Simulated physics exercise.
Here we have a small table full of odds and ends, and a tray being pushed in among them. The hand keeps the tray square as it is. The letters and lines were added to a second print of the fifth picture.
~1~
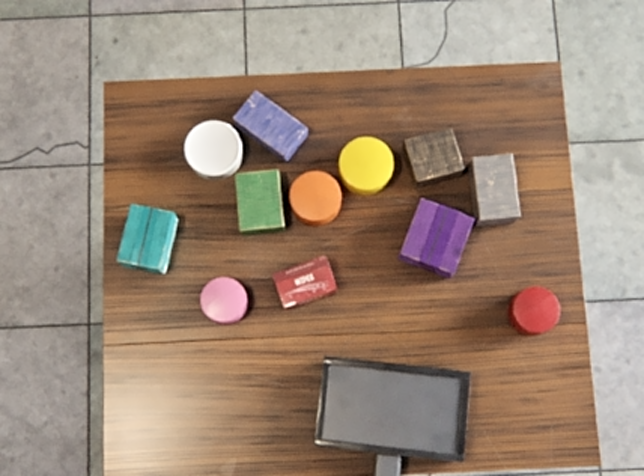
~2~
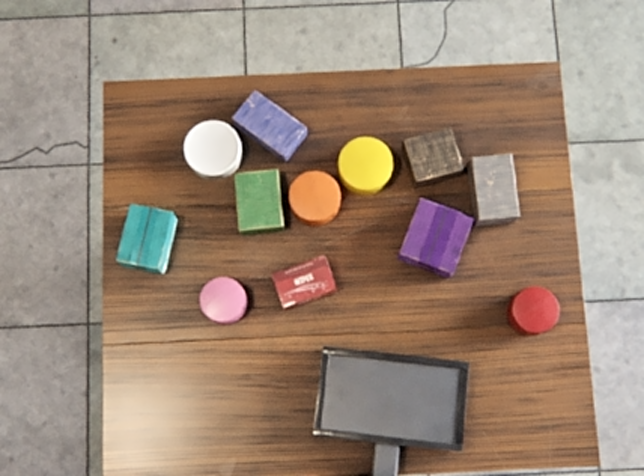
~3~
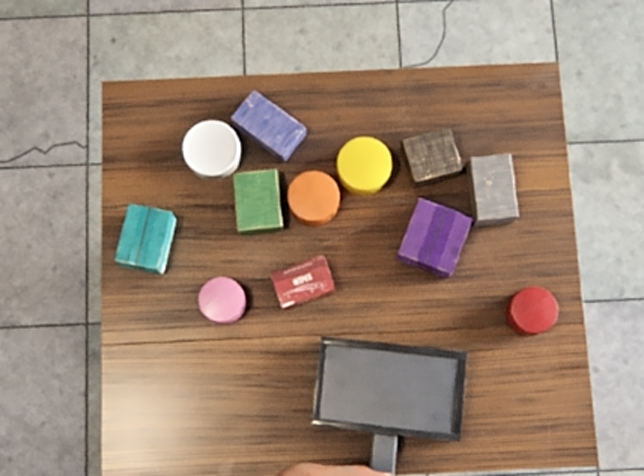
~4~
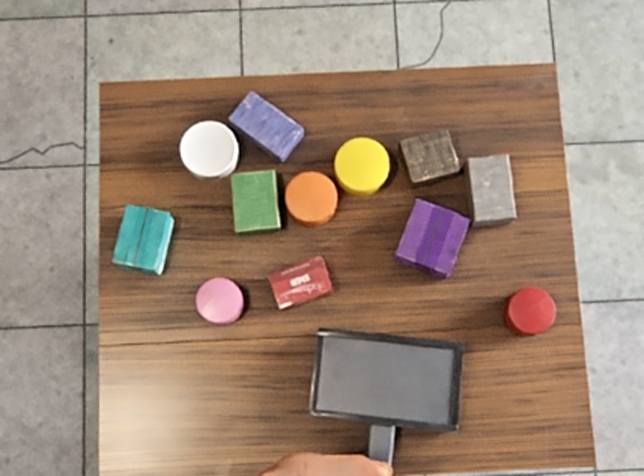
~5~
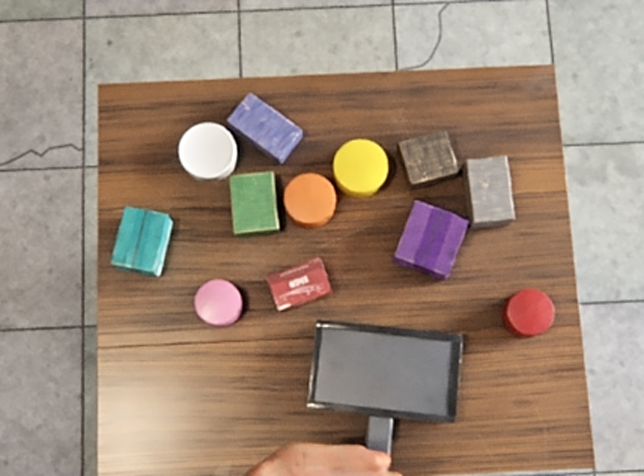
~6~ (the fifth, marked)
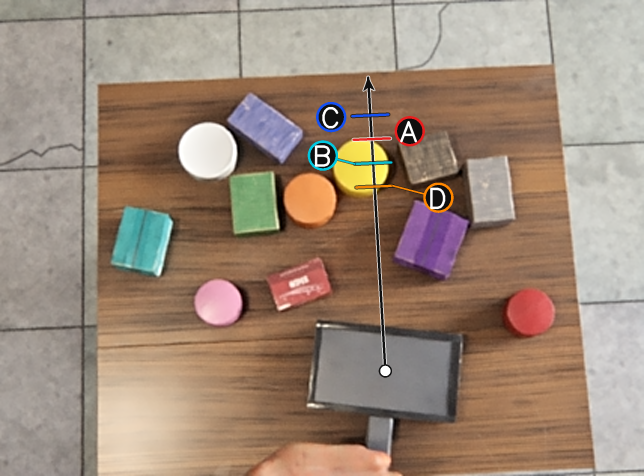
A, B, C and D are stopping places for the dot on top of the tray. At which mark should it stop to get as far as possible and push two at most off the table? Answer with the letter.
No third one falls up to A.
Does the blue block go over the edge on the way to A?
No.
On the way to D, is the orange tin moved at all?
Yes.
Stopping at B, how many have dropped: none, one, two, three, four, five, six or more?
One.
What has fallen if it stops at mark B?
The black block goes over.
On the copy, A at (372, 139); B at (373, 163); C at (370, 115); D at (374, 187); the arrow from (385, 371) to (368, 78); the white dot at (385, 371).
On A. First, tray (379, 286); purple box (430, 218); red box (287, 267).
Then, tray (375, 204); black block (425, 89); blue block (250, 109).
Finally, tray (371, 143); black block over the edge; orange tin (289, 78); one fallen.
By contrast, B is within the limit but short; C drops four; D is within the limit but short.
